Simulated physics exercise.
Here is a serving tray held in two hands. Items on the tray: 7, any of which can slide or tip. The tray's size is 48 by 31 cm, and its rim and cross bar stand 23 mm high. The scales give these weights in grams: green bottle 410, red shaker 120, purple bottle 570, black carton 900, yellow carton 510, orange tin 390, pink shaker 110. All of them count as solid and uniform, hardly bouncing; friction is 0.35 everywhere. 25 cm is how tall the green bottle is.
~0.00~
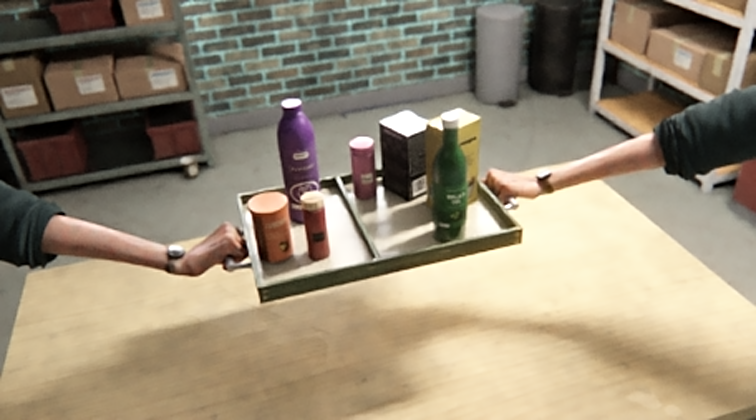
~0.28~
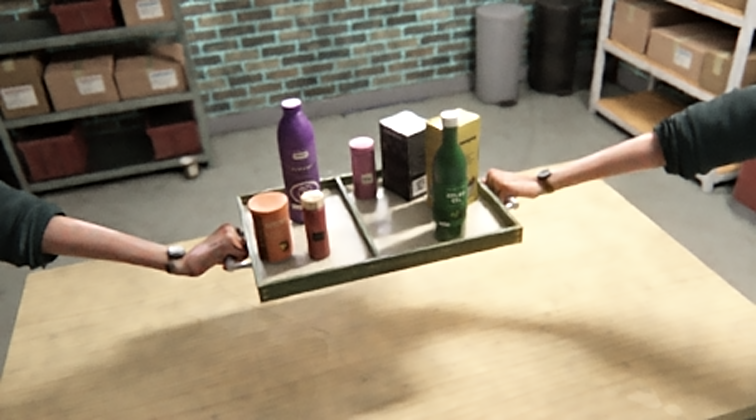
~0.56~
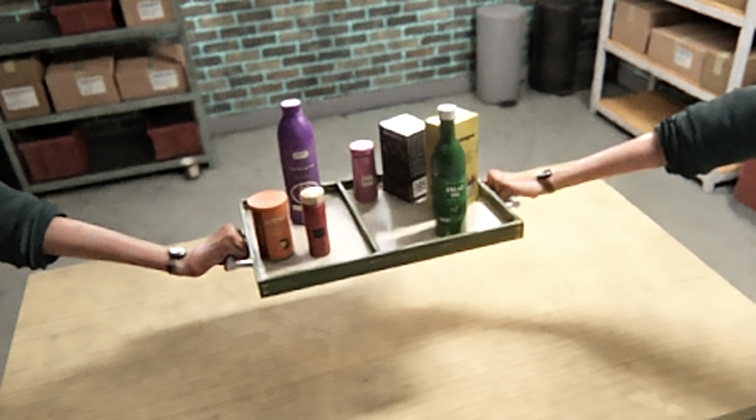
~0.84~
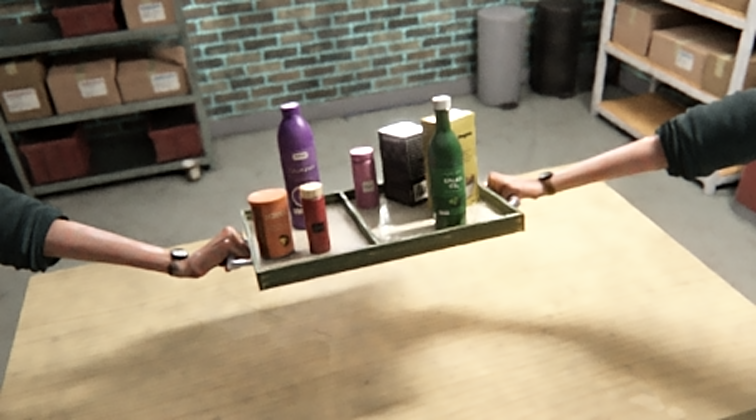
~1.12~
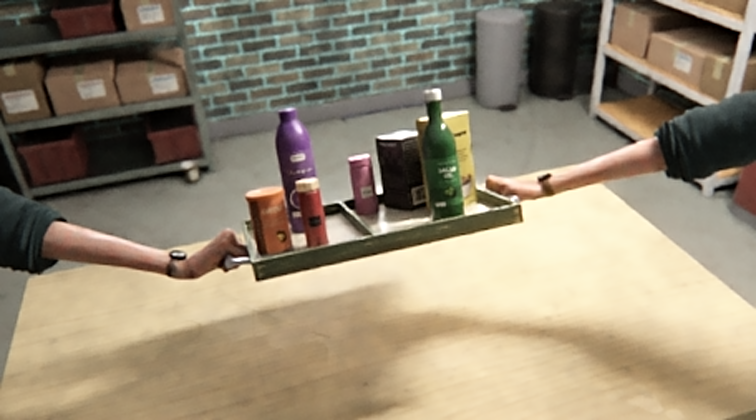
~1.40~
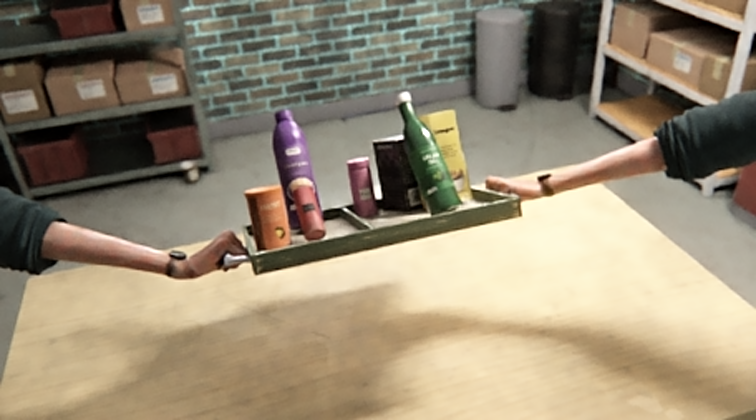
In a storeroom with a teal-tinged brick wall, shelves of cardboard boxes and two bins, a fixed camera looks down across a wooden table. Two hands hold a divided tray above it, with purple bottle, orange tin and red shaker at left, pink shaker and black carton mid-tray, and green bottle and yellow carton at right. The tray starts level, then its far edge dips steadily, and the green bottle and red shaker lean leftward.
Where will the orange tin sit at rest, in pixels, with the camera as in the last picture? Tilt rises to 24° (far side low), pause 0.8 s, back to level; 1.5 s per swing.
It will sit at about (259, 191).
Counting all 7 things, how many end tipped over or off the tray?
3 of them.
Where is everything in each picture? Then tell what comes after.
In the first picture, tray level; orange tin (272, 228); green bottle (450, 179).
In the second picture, tray level; purple bottle (299, 162); black carton (408, 157).
In the third picture, tray tilted 5°, far edge down; pink shaker (364, 172).
In the fourth picture, tray tilted 12°, far edge down; green bottle (446, 165); red shaker (316, 219).
In the fifth picture, tray tilted 19°, far edge down; purple bottle (298, 170); black carton (406, 170).
In the sixth picture, tray tilted 23°, far edge down; orange tin (269, 219).
By 1.60 s, tray tilted 24°, far edge down; purple bottle now off the tray; orange tin 5 cm from its spot near (267, 216); red shaker on its side.
By 1.80 s, tray tilted 24°, far edge down; orange tin 12 cm from its spot near (265, 212); red shaker on its side; green bottle rocked 45° off its seat.
By 3.00 s, tray tilted 16°, far edge down; orange tin rocked 11° off its seat near (260, 200); green bottle on its side; red shaker on its side.
When it is over (4.4 s), off the tray, purple bottle; lying over on the tray, green bottle and red shaker; not toppled but over 5 cm from the start, yellow carton and orange tin; the other 2 within 5 cm of the start. In the last view, orange tin near (259, 191).
